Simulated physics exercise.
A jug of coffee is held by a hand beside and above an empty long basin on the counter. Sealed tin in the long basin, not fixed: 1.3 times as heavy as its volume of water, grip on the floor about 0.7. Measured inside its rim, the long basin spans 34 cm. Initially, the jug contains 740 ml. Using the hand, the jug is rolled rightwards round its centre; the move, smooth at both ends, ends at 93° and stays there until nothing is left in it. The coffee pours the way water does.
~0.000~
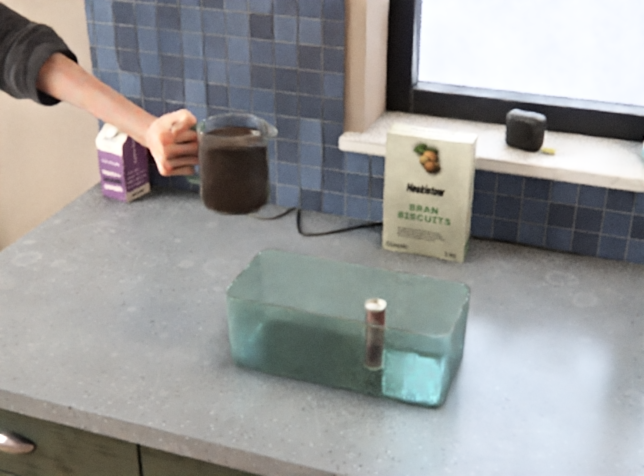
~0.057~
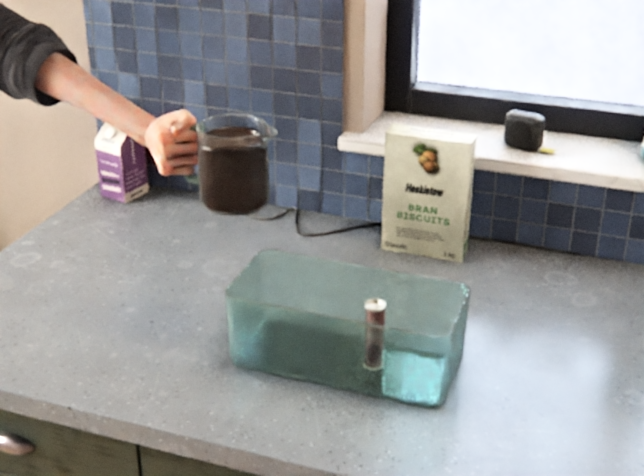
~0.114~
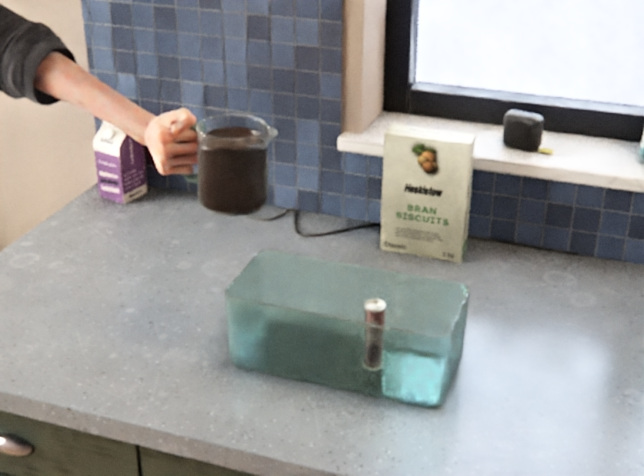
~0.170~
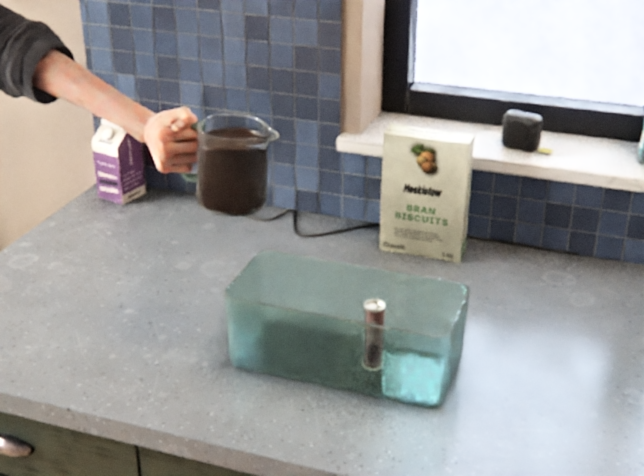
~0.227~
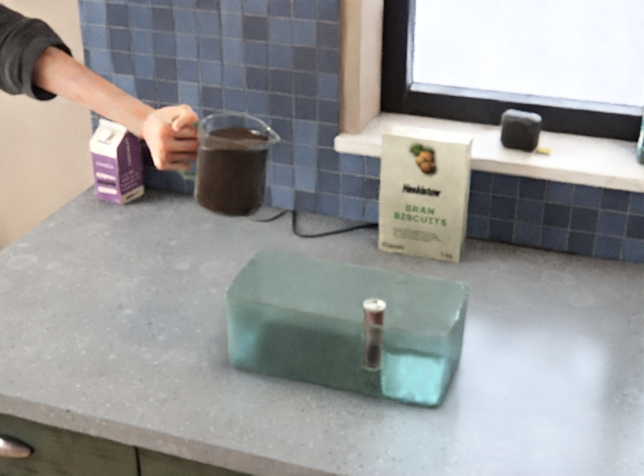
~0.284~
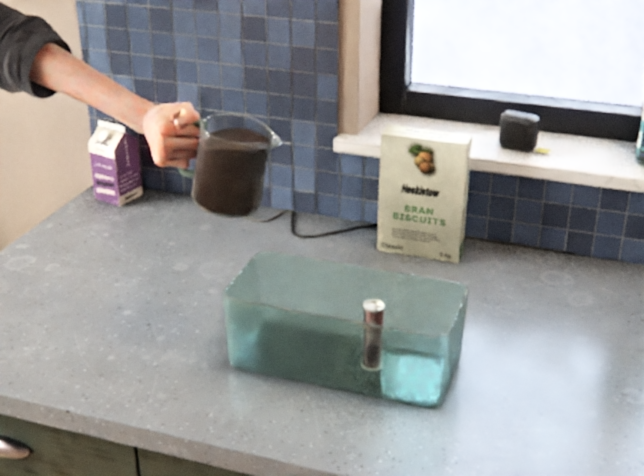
A glass jug of dark coffee, gripped by a hand at the left, hangs almost still and upright above a grey counter, beside a long greenish glass basin. The hand then slowly rolls the jug slightly rightwards, the coffee staying inside, near a carton and a bran biscuits box.
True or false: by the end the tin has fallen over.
False.
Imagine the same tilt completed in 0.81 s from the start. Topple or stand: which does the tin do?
Then the tin does not tip.
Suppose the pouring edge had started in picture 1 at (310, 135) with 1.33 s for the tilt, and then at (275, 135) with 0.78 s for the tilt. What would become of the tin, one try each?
In the first try it comes down; in the second it remains standing.
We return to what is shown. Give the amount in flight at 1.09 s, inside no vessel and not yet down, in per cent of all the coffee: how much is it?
Something like 20 per cent of the total.
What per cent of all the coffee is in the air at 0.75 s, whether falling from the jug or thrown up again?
10 %.
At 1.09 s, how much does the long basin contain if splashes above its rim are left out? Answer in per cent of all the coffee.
Around 34 per cent of the whole.
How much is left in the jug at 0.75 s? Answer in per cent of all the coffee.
Close to 88 in a hundred.
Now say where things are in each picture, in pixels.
In the first frame, it leans 0°; its right rim is at (277, 133); the coffee meets the walls at (205, 132) and (267, 141); the long basin's rim runs from (244, 271) to (461, 312); the tin's top is at (376, 307).
In the second frame, it leans 0°; its right rim is at (277, 134); the coffee meets the walls at (205, 132) and (266, 141).
In the third frame, it leans 2°; its right rim is at (277, 135); the coffee meets the walls at (205, 133) and (266, 142).
In the fourth frame, it leans 4°; its right rim is at (278, 137); the coffee meets the walls at (205, 133) and (267, 142).
In the fifth frame, it leans 7°; its right rim is at (279, 140); the coffee meets the walls at (205, 133) and (268, 143).
In the sixth frame, it leans 10°; its right rim is at (280, 143); the coffee meets the walls at (206, 136) and (270, 144).
After 0.75 s the tilt is 56° and 87 per cent is still to pour; the tin stands where it began.
After 1.09 s the tilt is 86° and 46 per cent is still to pour; the tin stands where it began.
After 1.44 s the tilt is 93° and 13 per cent is still to pour; the tin stands where it began.
After 1.83 s the tilt is 93° and 4 per cent is still to pour; the tin stands where it began.
In the end the tin stands where it began.
